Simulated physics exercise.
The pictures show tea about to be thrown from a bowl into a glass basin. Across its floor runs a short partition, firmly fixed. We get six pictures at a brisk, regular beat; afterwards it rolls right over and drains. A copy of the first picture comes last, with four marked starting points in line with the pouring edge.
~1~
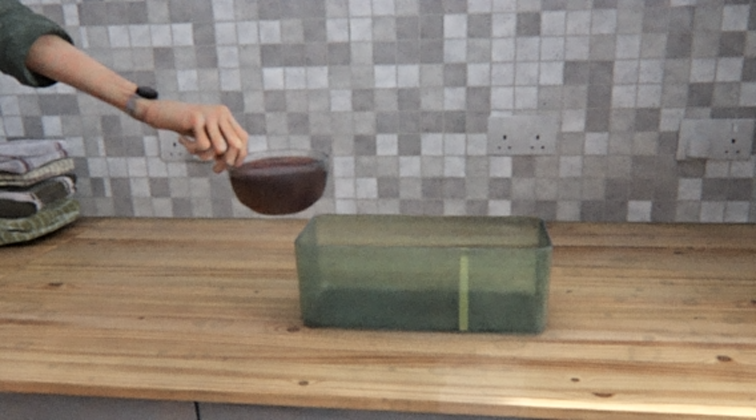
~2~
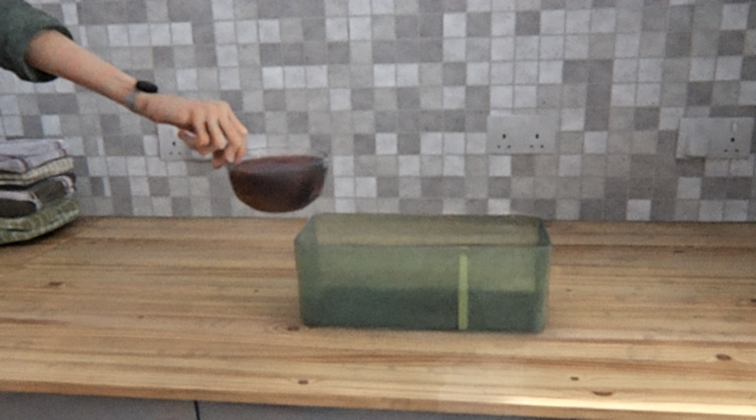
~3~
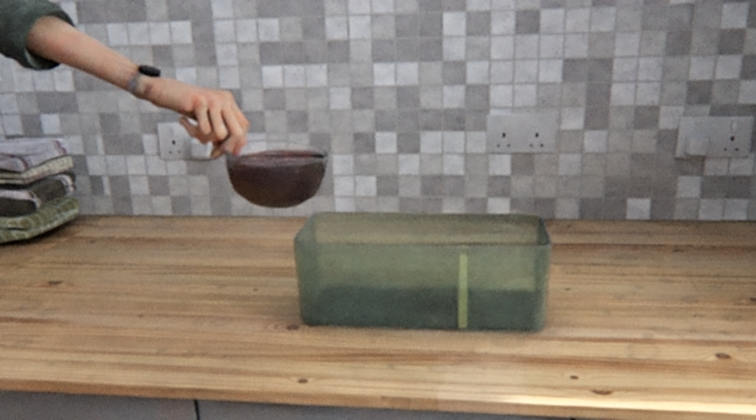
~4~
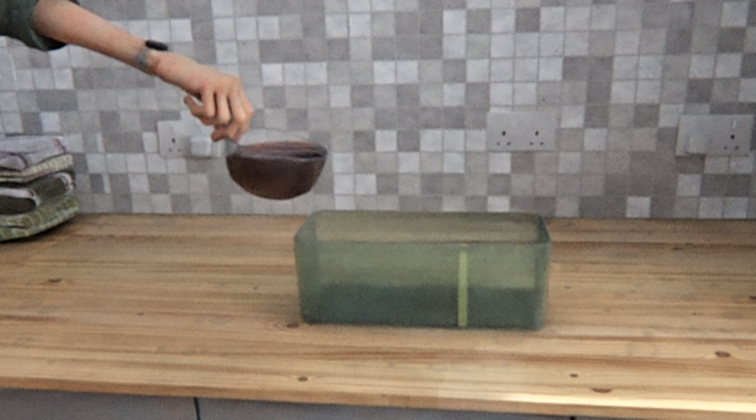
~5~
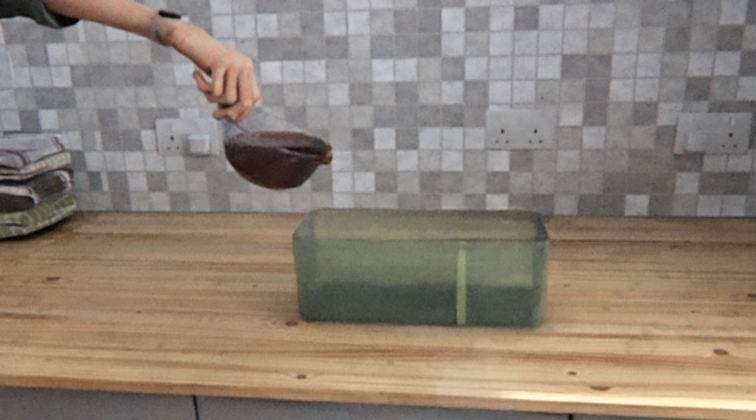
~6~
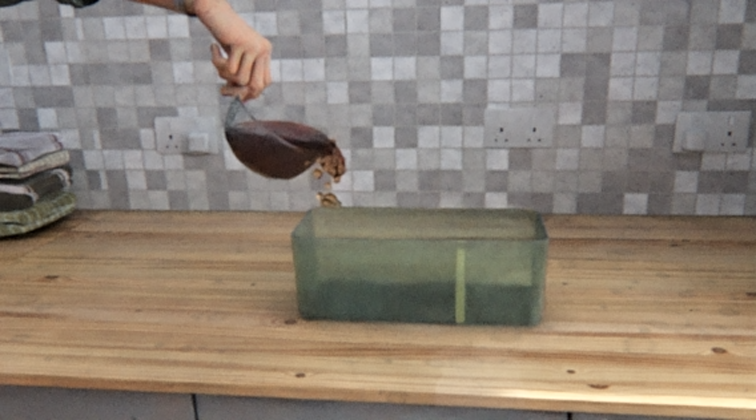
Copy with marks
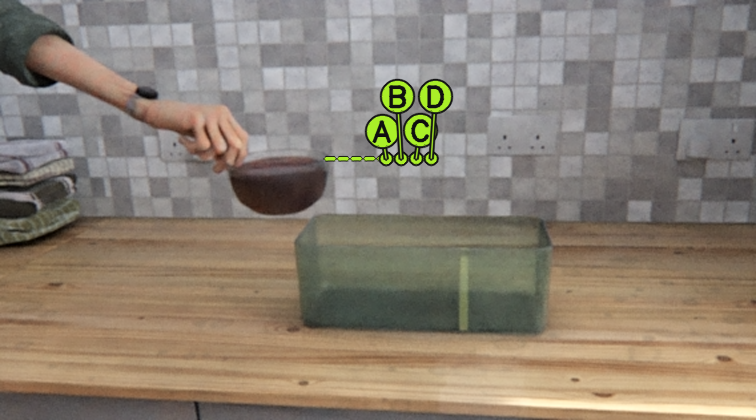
The video shows a hand holding a bowl of dark brown contents above a greenish transparent basin on a wooden counter, then gradually tilting it to the right until brown material passes over the lip and drops toward the basin.
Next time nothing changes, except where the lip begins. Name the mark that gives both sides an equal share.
A.
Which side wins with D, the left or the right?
The right side.
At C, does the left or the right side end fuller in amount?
The right one.
On the marked copy, A at (386, 158); B at (401, 158); C at (416, 158); D at (431, 158).
Choosing A, about 46 % ends left of the wall and 53 % right of it.
Choosing B, about 22 % ends left of the wall and 77 % right of it.
Choosing C, about 8 % ends left of the wall and 91 % right of it.
Choosing D, about 18 % ends left of the wall and 81 % right of it.
